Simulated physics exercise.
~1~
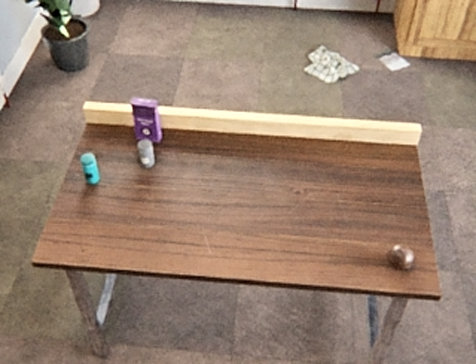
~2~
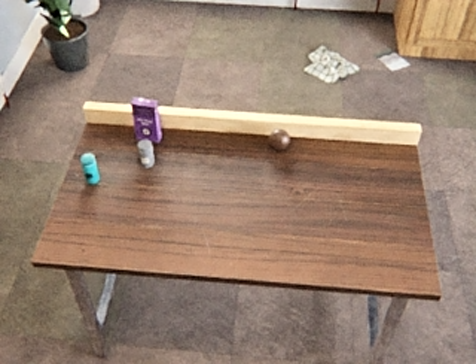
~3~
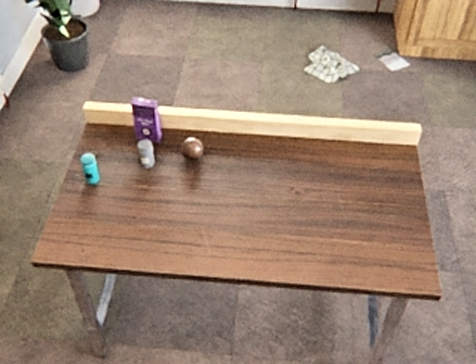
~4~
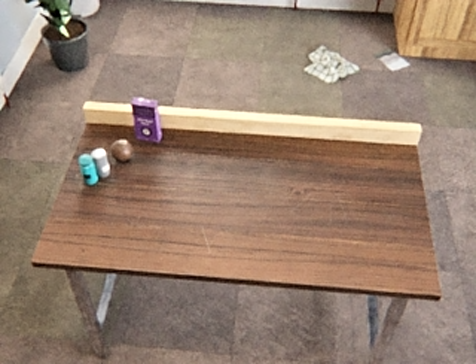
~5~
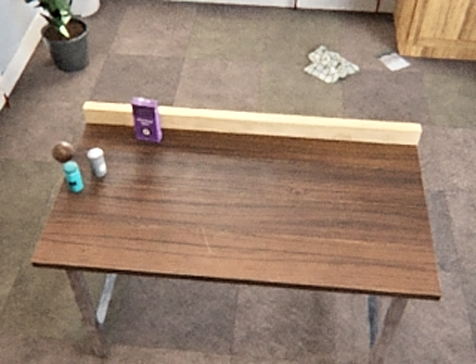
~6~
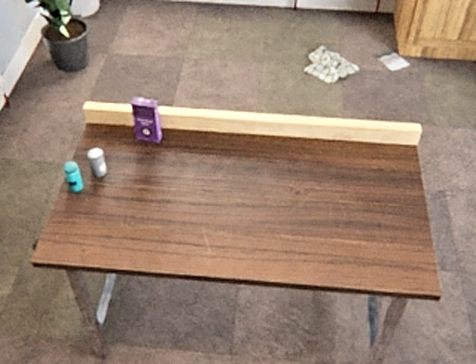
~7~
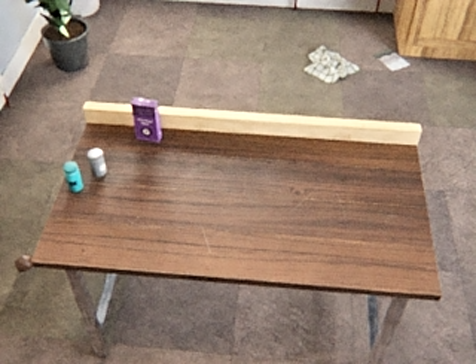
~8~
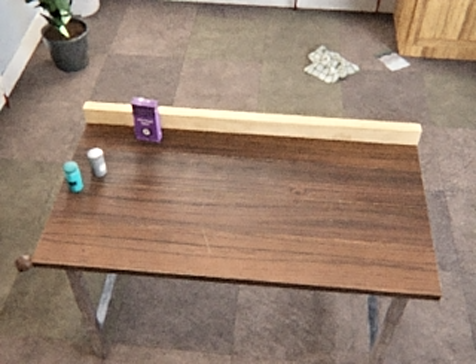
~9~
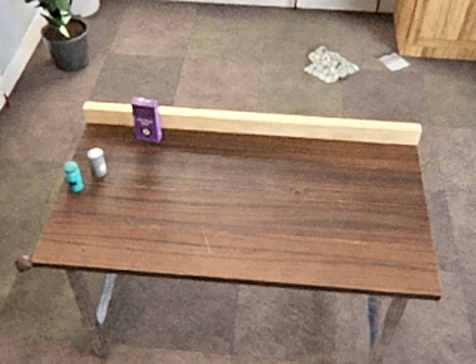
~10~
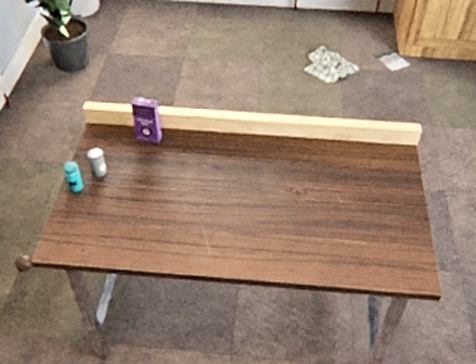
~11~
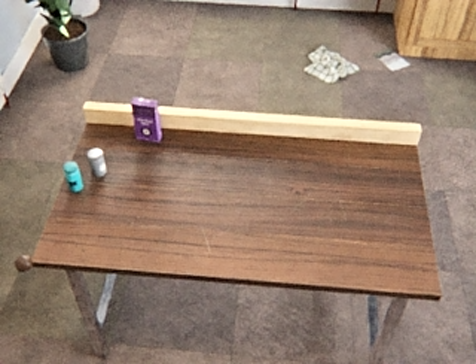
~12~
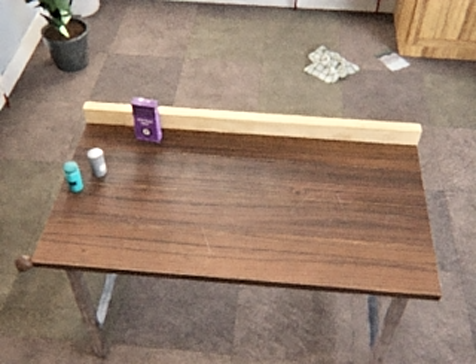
A brown ball rebounds off the rail, shifts two small shakers, and leaves the table's left side.
